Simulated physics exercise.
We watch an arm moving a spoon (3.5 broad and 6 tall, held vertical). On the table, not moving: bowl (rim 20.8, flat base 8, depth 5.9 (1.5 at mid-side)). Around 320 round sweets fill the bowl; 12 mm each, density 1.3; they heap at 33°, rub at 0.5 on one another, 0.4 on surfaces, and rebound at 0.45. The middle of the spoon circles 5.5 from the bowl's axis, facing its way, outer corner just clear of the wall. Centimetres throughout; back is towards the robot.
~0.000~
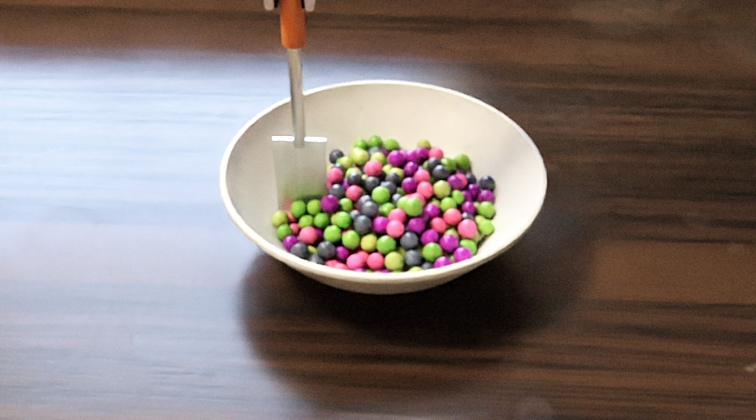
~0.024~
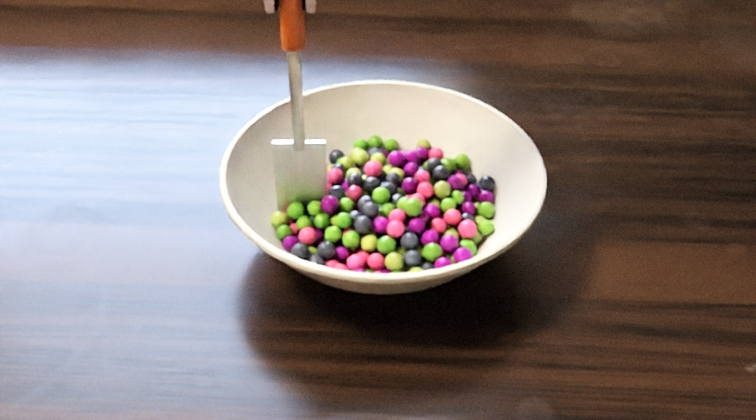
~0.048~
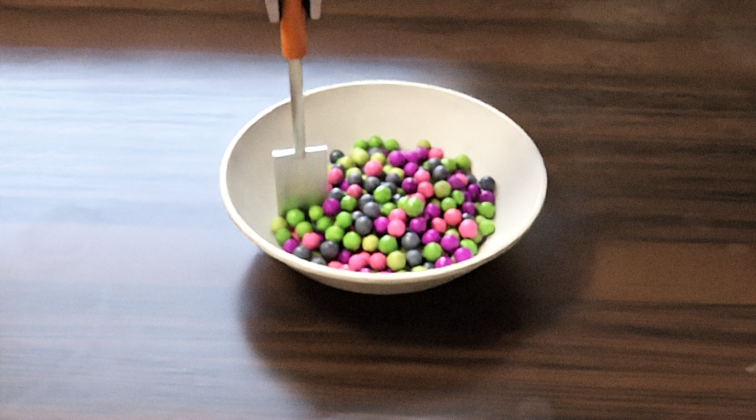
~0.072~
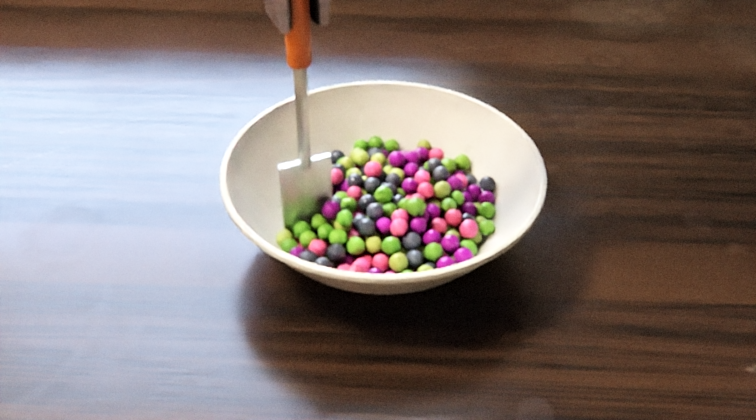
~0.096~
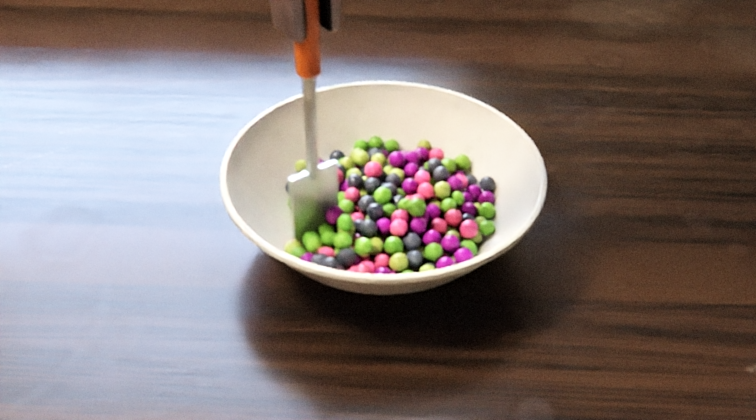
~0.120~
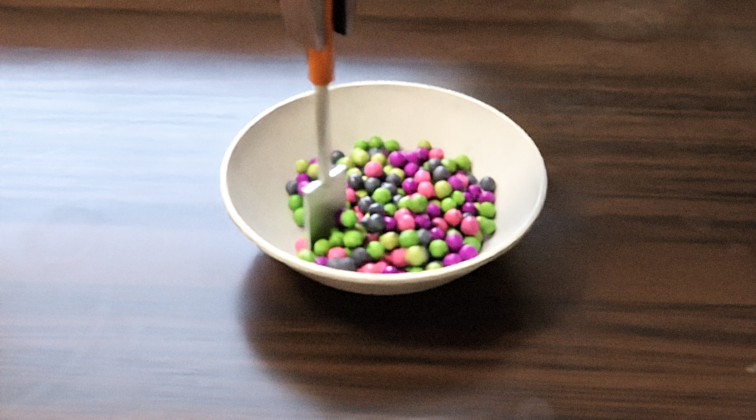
In a pale bowl on a dark table, an arm moves a spatula-like tool through colourful sweets.
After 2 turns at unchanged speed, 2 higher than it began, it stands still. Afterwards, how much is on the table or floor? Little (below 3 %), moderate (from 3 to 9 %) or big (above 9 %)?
Share on the table or floor: Moderate (from 3 to 9 %).
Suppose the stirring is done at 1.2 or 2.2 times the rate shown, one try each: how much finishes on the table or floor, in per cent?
Some 10 and 35 per cent.
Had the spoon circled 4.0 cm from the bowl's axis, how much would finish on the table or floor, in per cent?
Then about 0 per cent.
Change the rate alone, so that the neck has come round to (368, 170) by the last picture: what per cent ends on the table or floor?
About 20 per cent.
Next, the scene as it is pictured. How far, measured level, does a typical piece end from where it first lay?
About 7 cm.
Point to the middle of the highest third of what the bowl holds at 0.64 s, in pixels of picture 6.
Around (306, 155).
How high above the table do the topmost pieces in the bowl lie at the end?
Some 5.0 cm.
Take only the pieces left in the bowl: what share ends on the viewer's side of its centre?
About 50 per cent.
After 0.64 s, 314° round, highest piece 8 above the table; 307 in the bowl, 11 on the table or floor, 2 in flight or on the tool.
After 1.17 s, 218° round, highest piece 6 above the table; 301 in the bowl, 19 on the table or floor.
After 1.63 s, 0° round, highest piece 5 above the table; 301 in the bowl, 19 on the table or floor.
After 2.33 s, 0° round, highest piece 5 above the table; 301 in the bowl, 19 on the table or floor.
At rest, 301 in the bowl, 19 on the table or floor. That is 6 % on the table or floor.
